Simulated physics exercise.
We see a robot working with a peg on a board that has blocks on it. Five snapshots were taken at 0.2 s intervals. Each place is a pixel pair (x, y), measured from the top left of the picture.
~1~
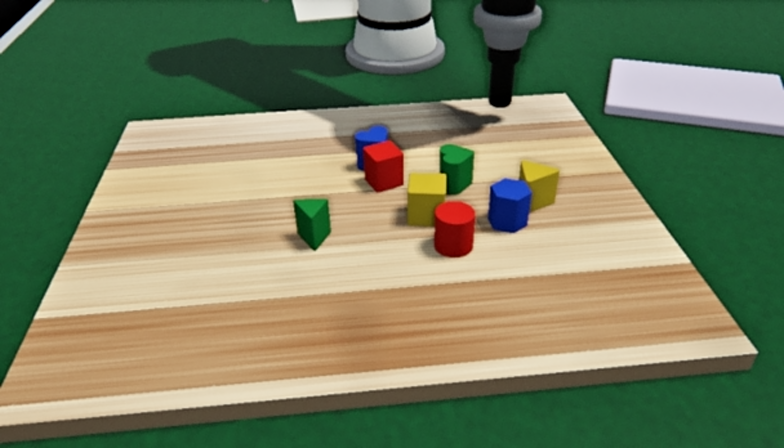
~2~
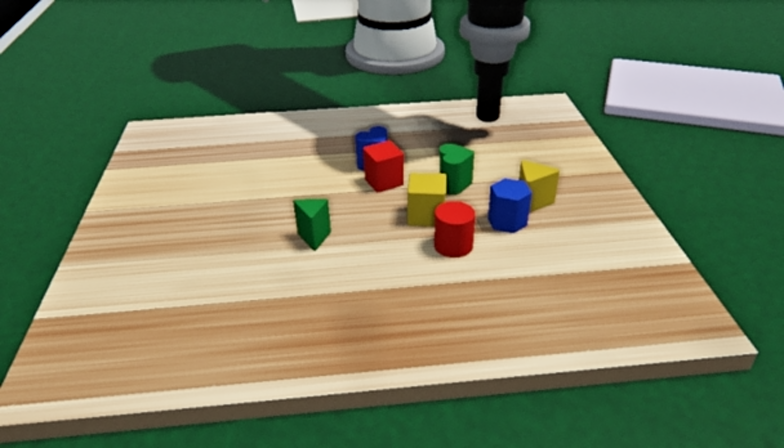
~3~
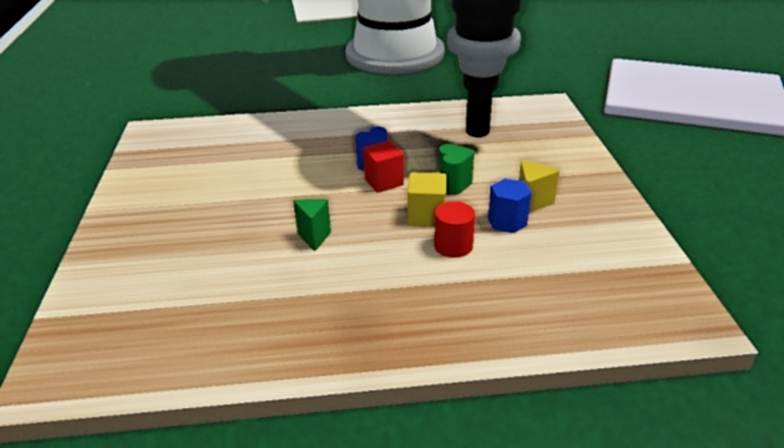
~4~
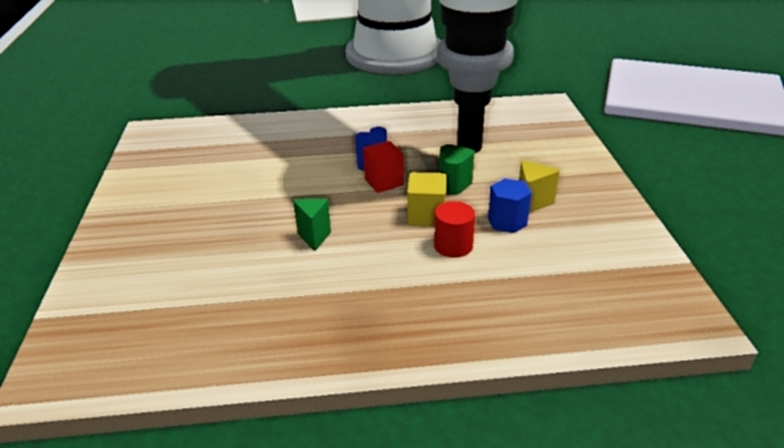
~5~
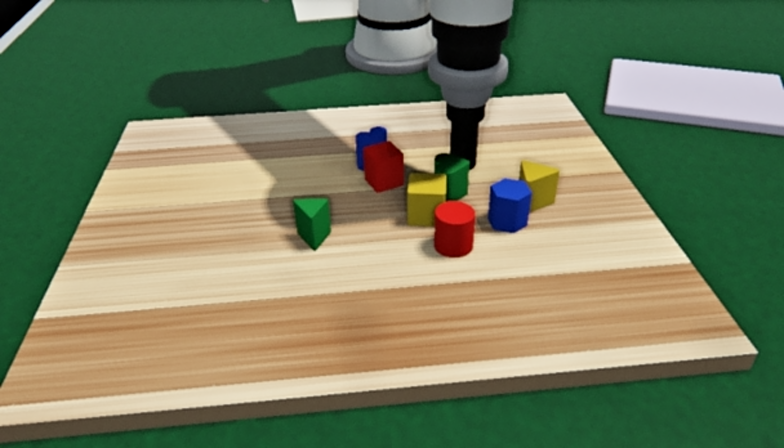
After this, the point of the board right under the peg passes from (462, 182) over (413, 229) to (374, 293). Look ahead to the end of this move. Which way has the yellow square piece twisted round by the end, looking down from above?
Spin direction: Clockwise.
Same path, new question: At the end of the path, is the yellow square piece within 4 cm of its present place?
No
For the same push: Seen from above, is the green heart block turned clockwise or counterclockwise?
It rotates counterclockwise.
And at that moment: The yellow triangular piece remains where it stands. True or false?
True - the claim holds.
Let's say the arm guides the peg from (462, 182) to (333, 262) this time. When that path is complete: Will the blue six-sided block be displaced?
Going by the path, no.
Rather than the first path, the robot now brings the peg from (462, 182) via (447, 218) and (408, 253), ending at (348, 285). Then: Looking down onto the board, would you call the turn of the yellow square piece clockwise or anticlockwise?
Turns clockwise.
On the path given first. One third of the way, peg (431, 196); yellow square piece (404, 211), turned 45° clockwise; green heart block (428, 196), turned 35° anticlockwise; red disc (455, 214).
Two thirds of the way, peg (396, 231); yellow square piece (369, 251), turned 45° clockwise; green heart block (395, 233), turned 40° anticlockwise; red disc (456, 215).
At the end, peg (373, 276); red square piece still; yellow square piece (331, 297), turned 55° clockwise; green heart block (367, 281), turned 30° anticlockwise; red disc (456, 215); yellow triangular piece still.
